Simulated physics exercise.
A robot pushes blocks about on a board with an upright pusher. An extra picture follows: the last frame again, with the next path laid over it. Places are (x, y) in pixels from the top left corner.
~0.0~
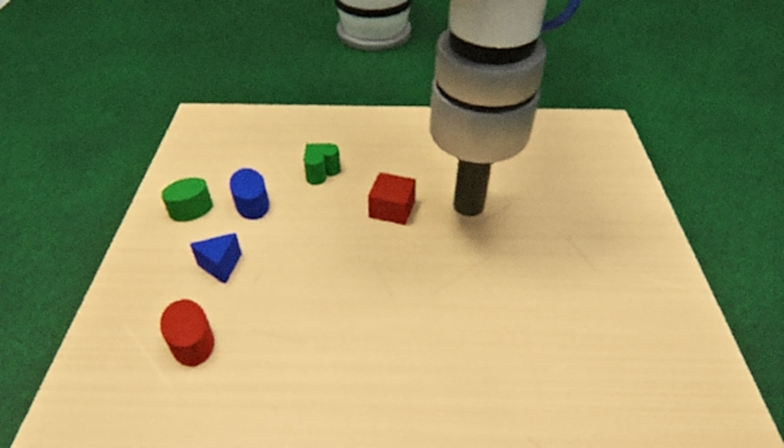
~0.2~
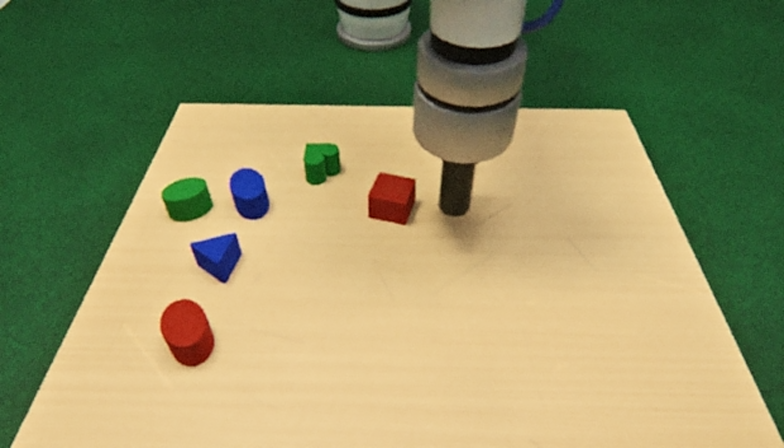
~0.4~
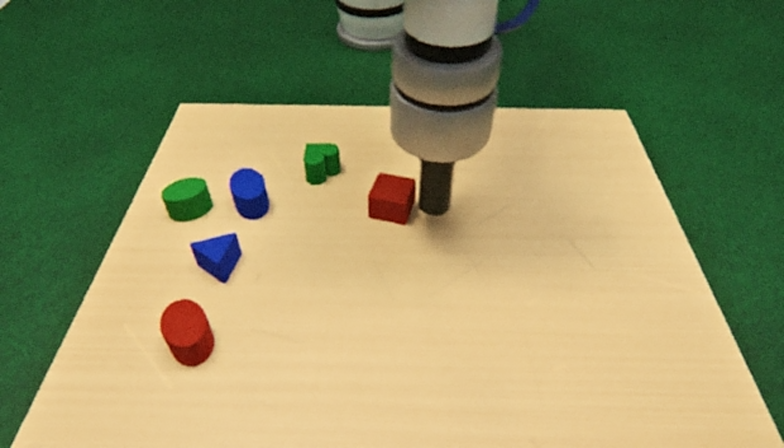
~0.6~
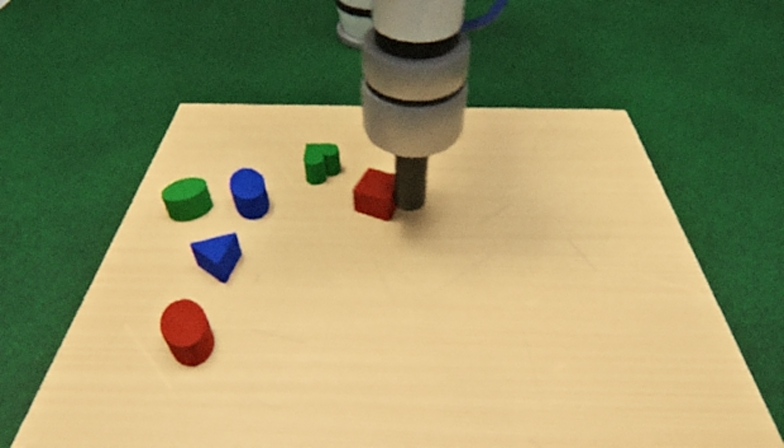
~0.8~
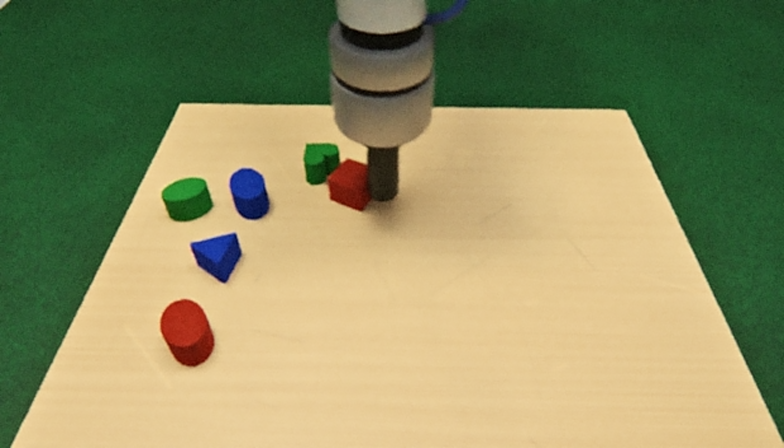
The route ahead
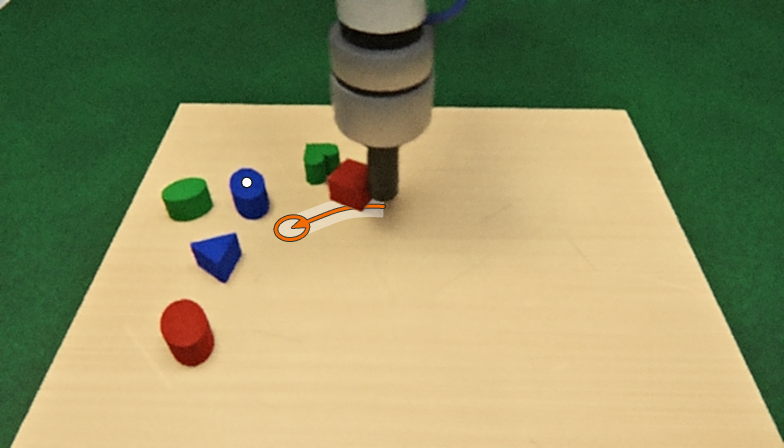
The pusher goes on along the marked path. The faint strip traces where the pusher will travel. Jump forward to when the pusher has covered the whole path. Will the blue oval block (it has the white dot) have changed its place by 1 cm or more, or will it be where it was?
The block stays on its spot.
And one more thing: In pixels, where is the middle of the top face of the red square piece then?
Near (318, 169).
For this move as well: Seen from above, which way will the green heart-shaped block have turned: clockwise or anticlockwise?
Its rotation is clockwise.
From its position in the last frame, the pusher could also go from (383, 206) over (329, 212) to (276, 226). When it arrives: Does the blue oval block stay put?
Final answer: Yes.
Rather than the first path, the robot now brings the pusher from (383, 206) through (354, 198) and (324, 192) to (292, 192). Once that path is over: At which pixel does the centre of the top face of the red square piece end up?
I expect it at (279, 149).
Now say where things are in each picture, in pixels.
The first frame shows lower end of the pusher (469, 206), tops of blocks, blue oval block (247, 182), green heart-shaped block (319, 151), red square piece (392, 187).
The second frame shows pusher (454, 206), blocks as before.
The third frame shows pusher (434, 205), blocks as before.
The fourth frame shows pusher (410, 201), red square piece (378, 183).
The fifth frame shows pusher (383, 192), blue oval block (247, 182), green heart-shaped block (319, 151), red square piece (353, 173).
The drawn path runs from (383, 206) via (352, 207) and (322, 216), ending at (292, 228); the dot is on the blue oval block.
What follows on the original path. One third of the way, pusher (350, 193); green heart-shaped block (316, 149), turned 15° clockwise; red square piece (328, 169), turned 30° clockwise.
Two thirds of the way, pusher (320, 201); green heart-shaped block (313, 148), turned 25° clockwise; red square piece (318, 169), turned 45° clockwise.
At the end, pusher (289, 213); blue oval block not moved; green heart-shaped block (313, 148), turned 25° clockwise; red square piece (318, 169), turned 45° clockwise.
